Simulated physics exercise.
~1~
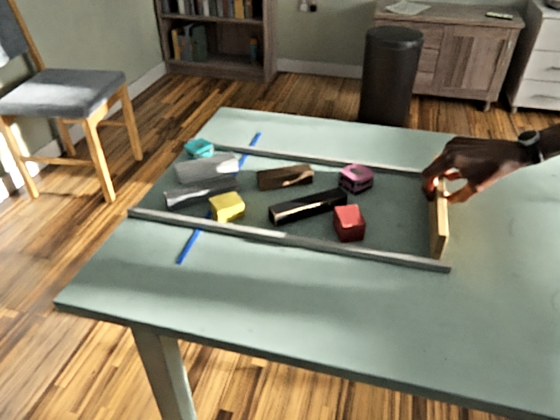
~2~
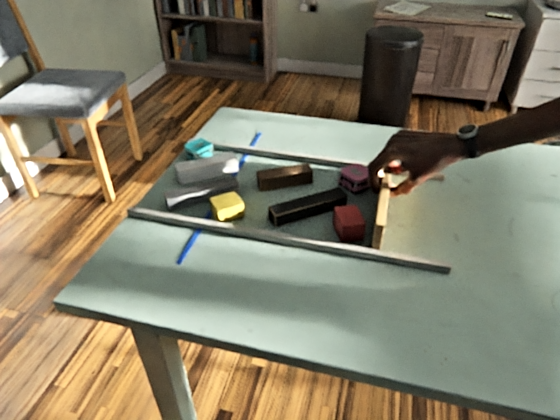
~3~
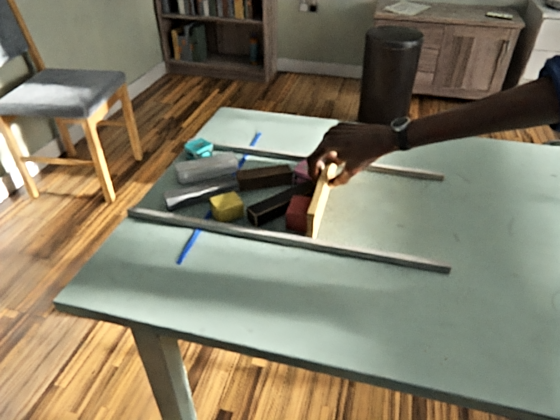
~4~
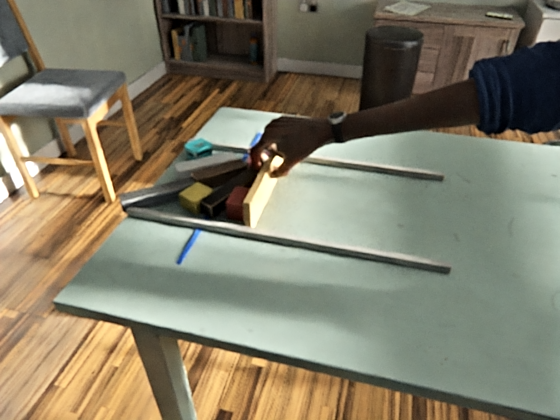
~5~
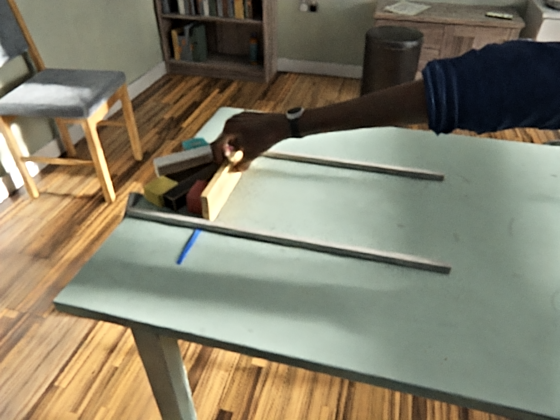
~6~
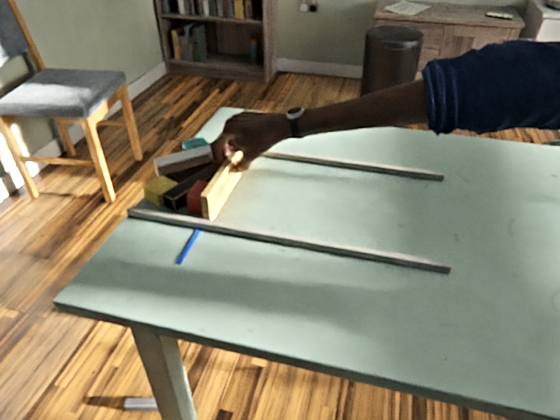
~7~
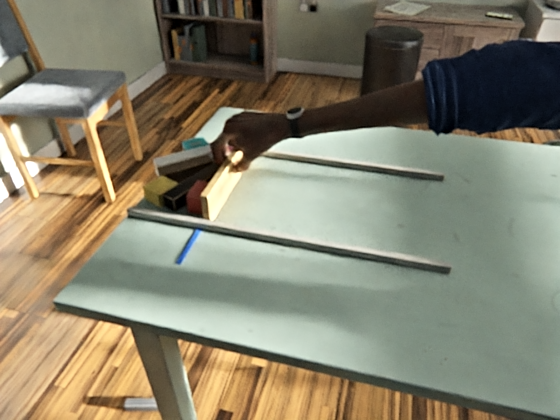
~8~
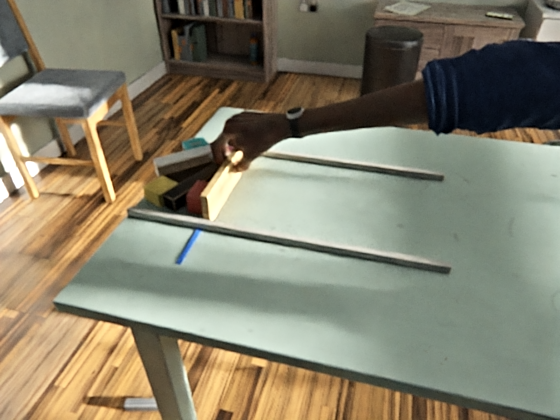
On a pale green table between two rails, a hand pushed a board left, sweeping colourful blocks and sticks together towards the edge, until a grey stick tipped off and landed on the floor while the board stopped and the others stayed bunched up.
